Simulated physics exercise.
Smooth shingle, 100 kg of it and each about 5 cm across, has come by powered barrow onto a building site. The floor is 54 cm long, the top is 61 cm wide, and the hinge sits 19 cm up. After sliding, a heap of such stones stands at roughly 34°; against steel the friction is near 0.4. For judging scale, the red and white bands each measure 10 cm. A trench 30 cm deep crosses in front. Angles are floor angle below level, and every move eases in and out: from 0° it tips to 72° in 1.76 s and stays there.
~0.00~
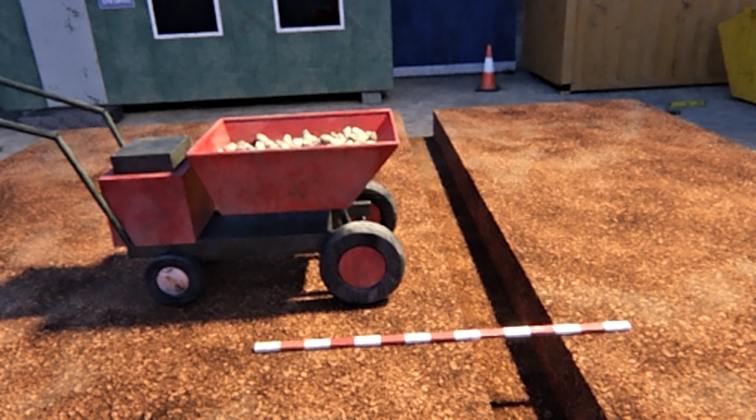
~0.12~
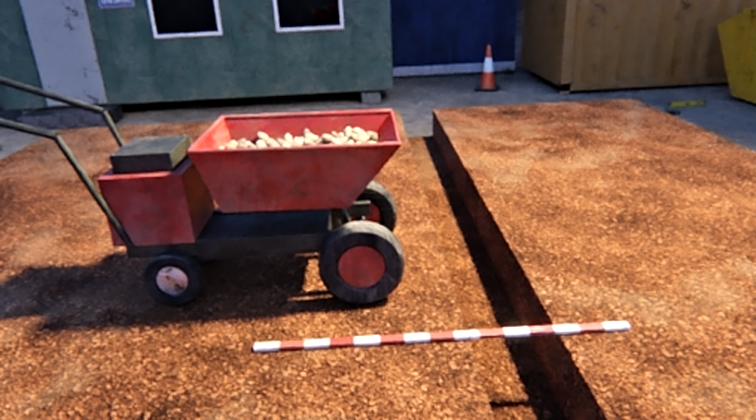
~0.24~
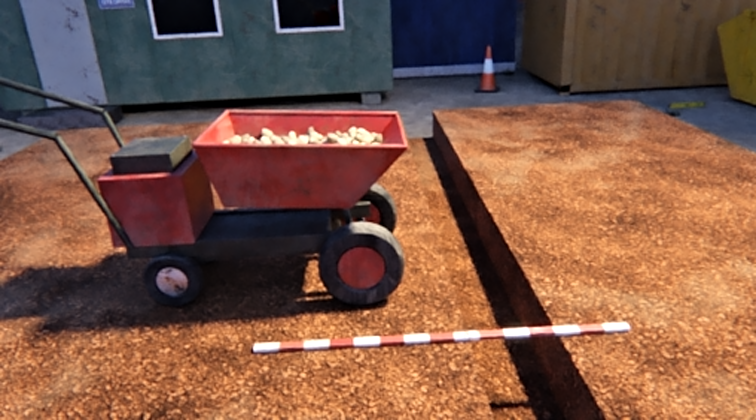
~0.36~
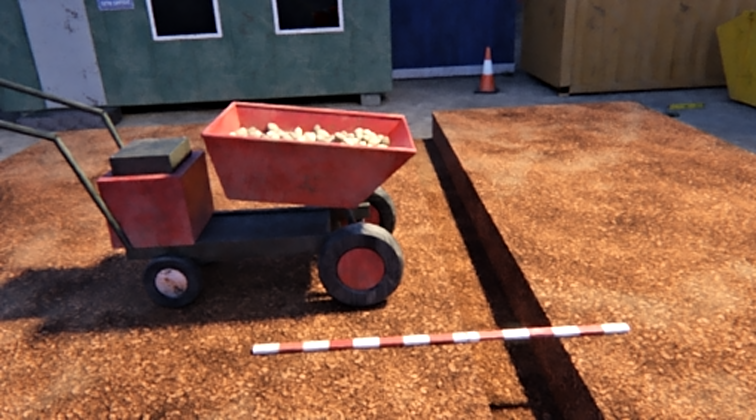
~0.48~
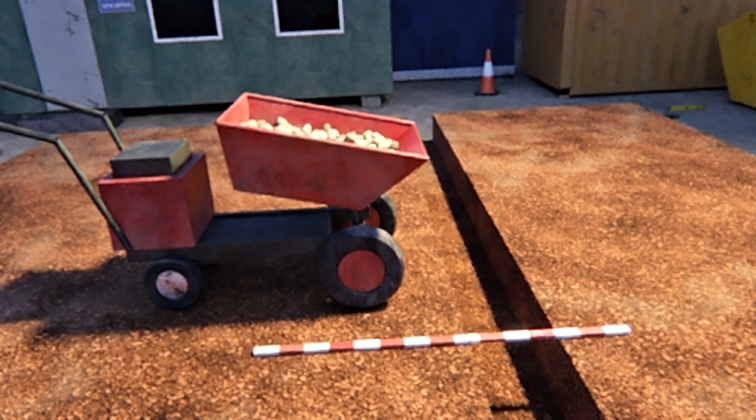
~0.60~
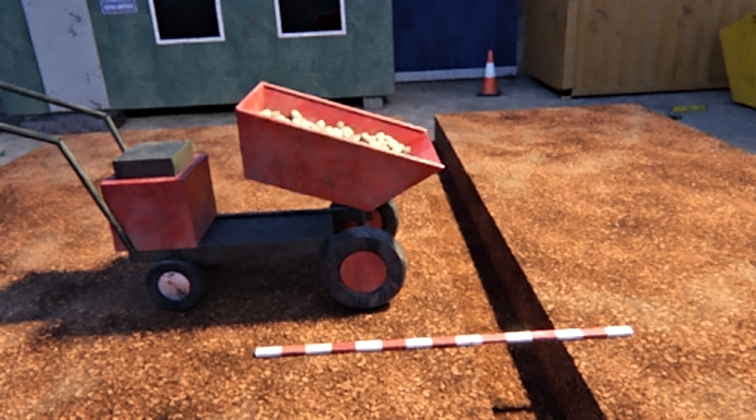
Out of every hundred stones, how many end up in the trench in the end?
Around 61 in every hundred.
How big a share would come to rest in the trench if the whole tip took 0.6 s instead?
It would be near 40 percent.
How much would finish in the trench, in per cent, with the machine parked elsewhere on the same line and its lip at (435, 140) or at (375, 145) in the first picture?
It'd be around 25 per cent and after that around 90 per cent.
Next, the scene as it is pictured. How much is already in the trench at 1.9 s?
35 per cent or so by then.
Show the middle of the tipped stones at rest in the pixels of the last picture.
Centre estimate: Around (510, 302).
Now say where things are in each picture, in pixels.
In the first picture, lip at (398, 144), floor tilted 0°, highest stones at (318, 142).
In the second picture, the tray is at 1°, its lip at (400, 144); the top of the load is at (303, 142); the stones move at 0.1 m/s on average.
In the third picture, the tray is at 4°, its lip at (407, 147); the top of the load is at (298, 141); the stones move at 0.3 m/s on average.
In the fourth picture, the tray is at 8°, its lip at (415, 152); the top of the load is at (263, 136); the stones move at 0.3 m/s on average.
In the fifth picture, the tray is at 13°, its lip at (428, 159); the top of the load is at (261, 130); the stones move at 0.4 m/s on average.
In the sixth picture, lip at (442, 168), floor tilted 19°, highest stones at (271, 121); the stones move at 0.5 m/s on average.
After 1.3 s the floor is at 61°; 99 % in the tray, 1 % in the trench; the foremost stones are at (497, 220).
After 1.9 s the floor is at 72°; 35 % in the tray, 35 % in the trench, 30 % past the trench; the foremost stones are at (628, 261).
After 2.2 s the floor is at 72°; 10 % in the tray, 50 % in the trench, 39 % past the trench; the foremost stones are at (686, 256).
After 4.2 s the floor is at 72°; 0 % in the tray, 61 % in the trench, 39 % past the trench; the foremost stones are at (716, 261).
